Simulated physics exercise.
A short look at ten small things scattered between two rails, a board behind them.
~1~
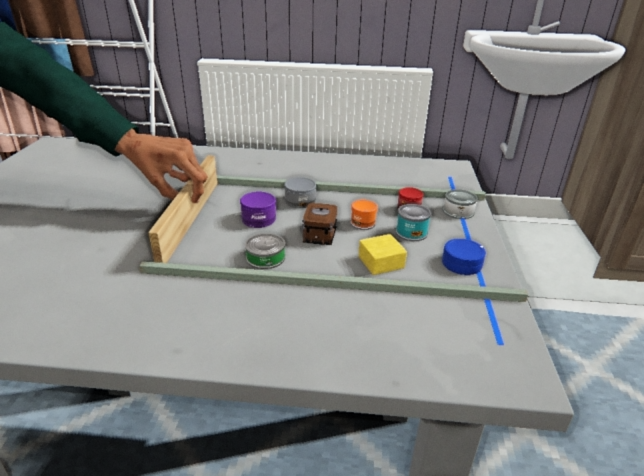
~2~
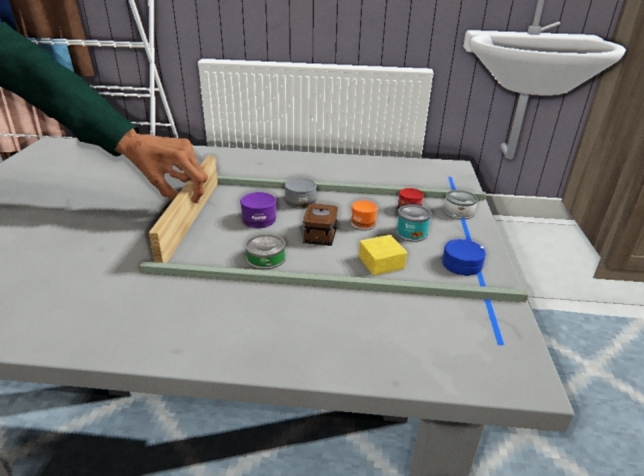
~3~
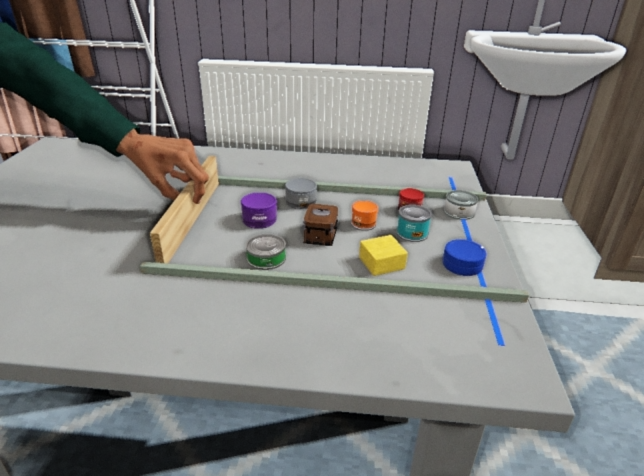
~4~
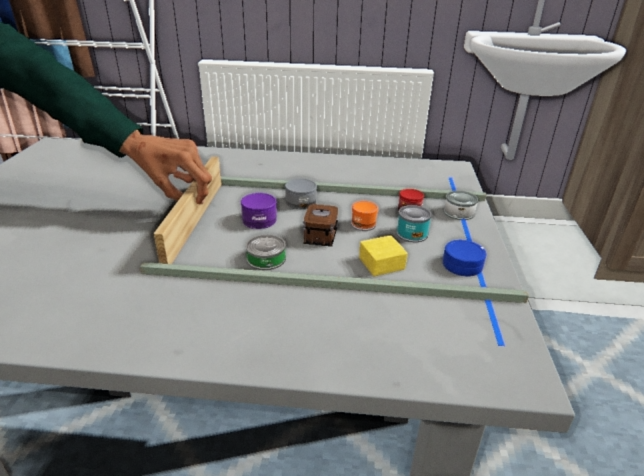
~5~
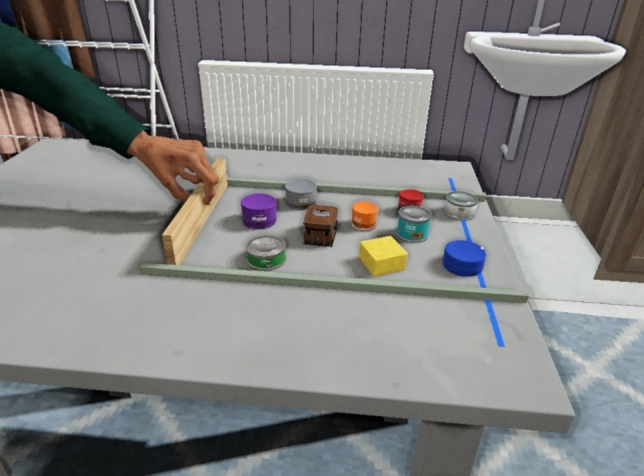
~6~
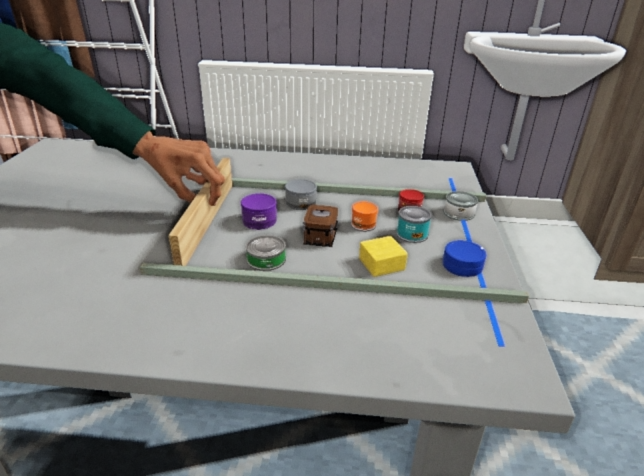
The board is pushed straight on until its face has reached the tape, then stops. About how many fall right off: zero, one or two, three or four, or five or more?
Here the number that fall off is five or more.
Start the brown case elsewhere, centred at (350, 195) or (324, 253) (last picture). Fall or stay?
In turn it comes down; comes down.
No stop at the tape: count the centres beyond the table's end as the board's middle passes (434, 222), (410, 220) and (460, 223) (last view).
Past the end: 1, 0 and 4.
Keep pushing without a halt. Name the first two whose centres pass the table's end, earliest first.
Earliest first: The blue lid, the white tin.
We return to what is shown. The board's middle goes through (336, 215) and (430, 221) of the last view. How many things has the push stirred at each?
First 6, then 10.
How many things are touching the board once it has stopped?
The number is 4.
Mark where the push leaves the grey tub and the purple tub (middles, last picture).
The grey tub stops around (479, 207); the purple tub around (487, 226).
Soon after, none off yet; white tin at rest near (461, 206); blue lid at rest near (464, 258); turquoise tin at rest near (414, 224).
After that, none off yet; white tin displaced a little near (478, 208); blue lid displaced about its own width near (512, 256); turquoise tin displaced well along near (472, 229).
In the end, the number that fall off is five or more; gone, orange pot, yellow block, red tub, turquoise tin, blue lid and white tin.
